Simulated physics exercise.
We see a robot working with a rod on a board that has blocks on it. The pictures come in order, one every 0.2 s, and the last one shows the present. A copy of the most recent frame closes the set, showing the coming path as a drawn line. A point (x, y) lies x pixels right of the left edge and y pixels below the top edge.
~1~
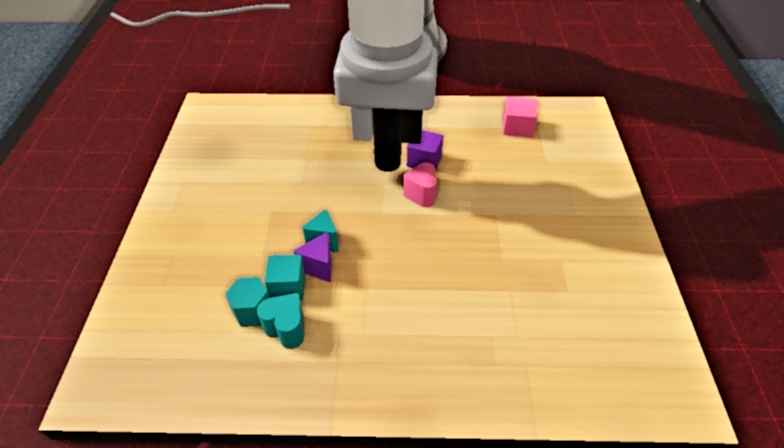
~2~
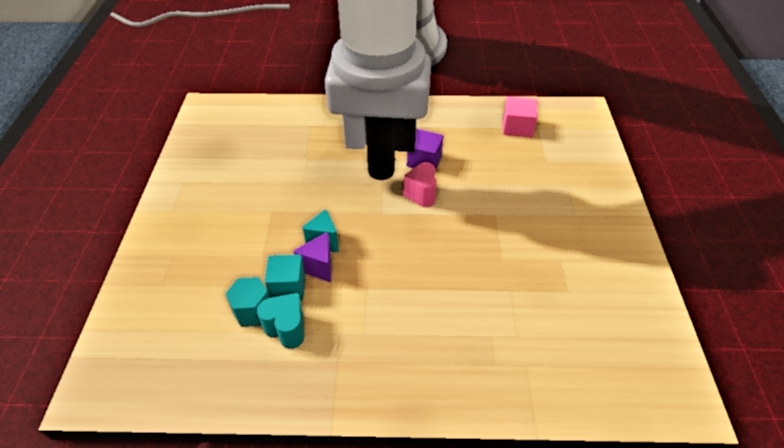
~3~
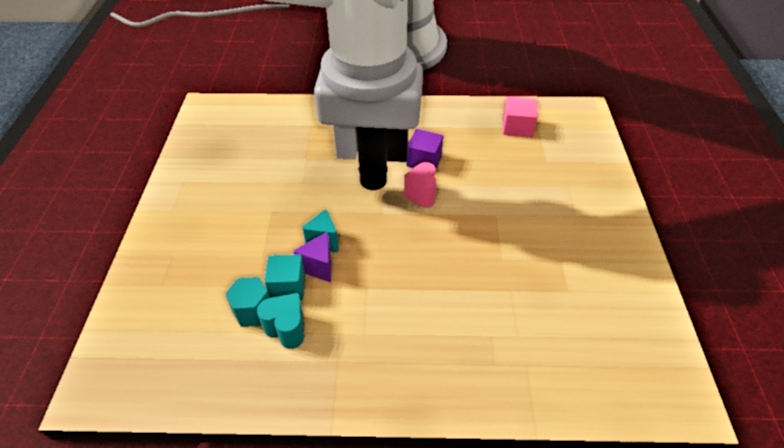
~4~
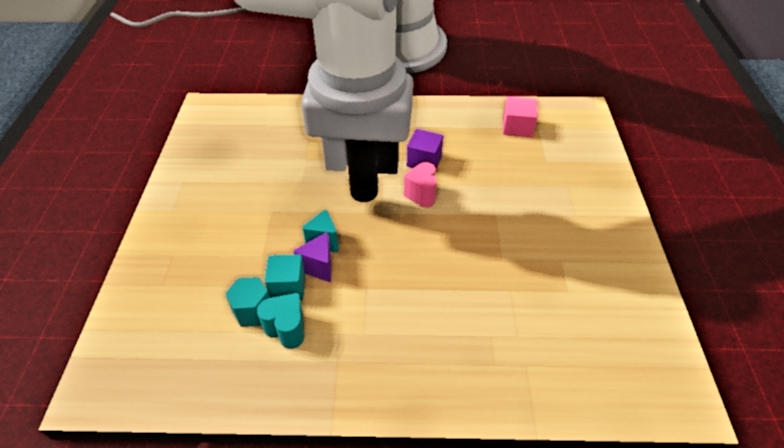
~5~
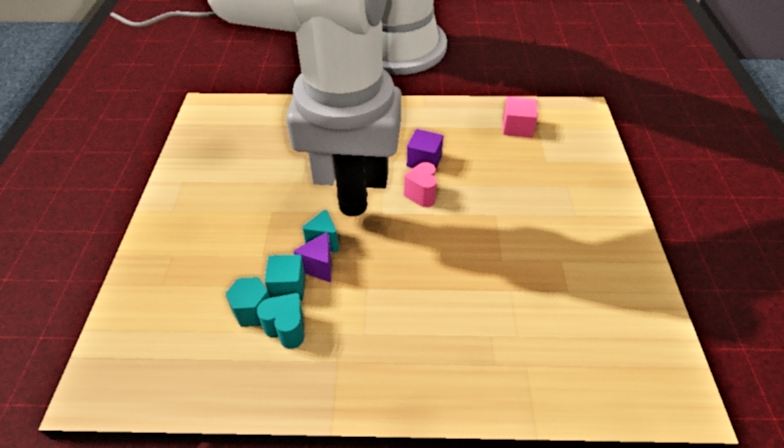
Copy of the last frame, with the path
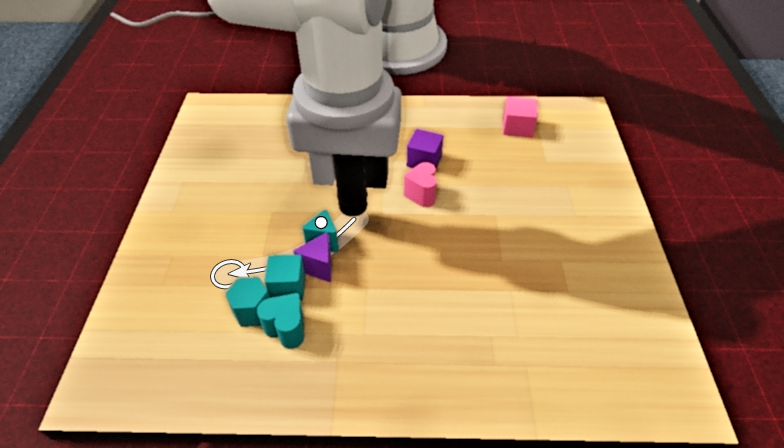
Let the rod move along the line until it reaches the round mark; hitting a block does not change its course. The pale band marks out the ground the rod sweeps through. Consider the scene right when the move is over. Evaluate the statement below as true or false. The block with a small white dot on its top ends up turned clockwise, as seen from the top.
Answer: False.
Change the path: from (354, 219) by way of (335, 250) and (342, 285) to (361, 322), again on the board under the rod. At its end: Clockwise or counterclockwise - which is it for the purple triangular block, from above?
Looking from above, the answer is clockwise.
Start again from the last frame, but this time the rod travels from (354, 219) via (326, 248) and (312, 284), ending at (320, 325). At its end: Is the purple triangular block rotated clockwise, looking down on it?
Going by the path, no.
Drawn move, from (354, 219) through (322, 246) and (278, 266) to (228, 274); the dot is on the turquoise triangular block.
On the path given first. One third of the way, rod (320, 235); purple triangular block (317, 251), turned 10° clockwise; turquoise triangular block (295, 240), turned 35° anticlockwise.
Two thirds of the way, rod (275, 254); turquoise four-sided block (280, 272), turned 15° anticlockwise; purple triangular block (318, 253); turquoise triangular block (245, 258), turned 25° anticlockwise.
At the end, rod (224, 262); turquoise hexagon still; turquoise four-sided block (280, 272), turned 15° anticlockwise; purple triangular block (318, 253); turquoise triangular block (199, 273), turned 40° anticlockwise.
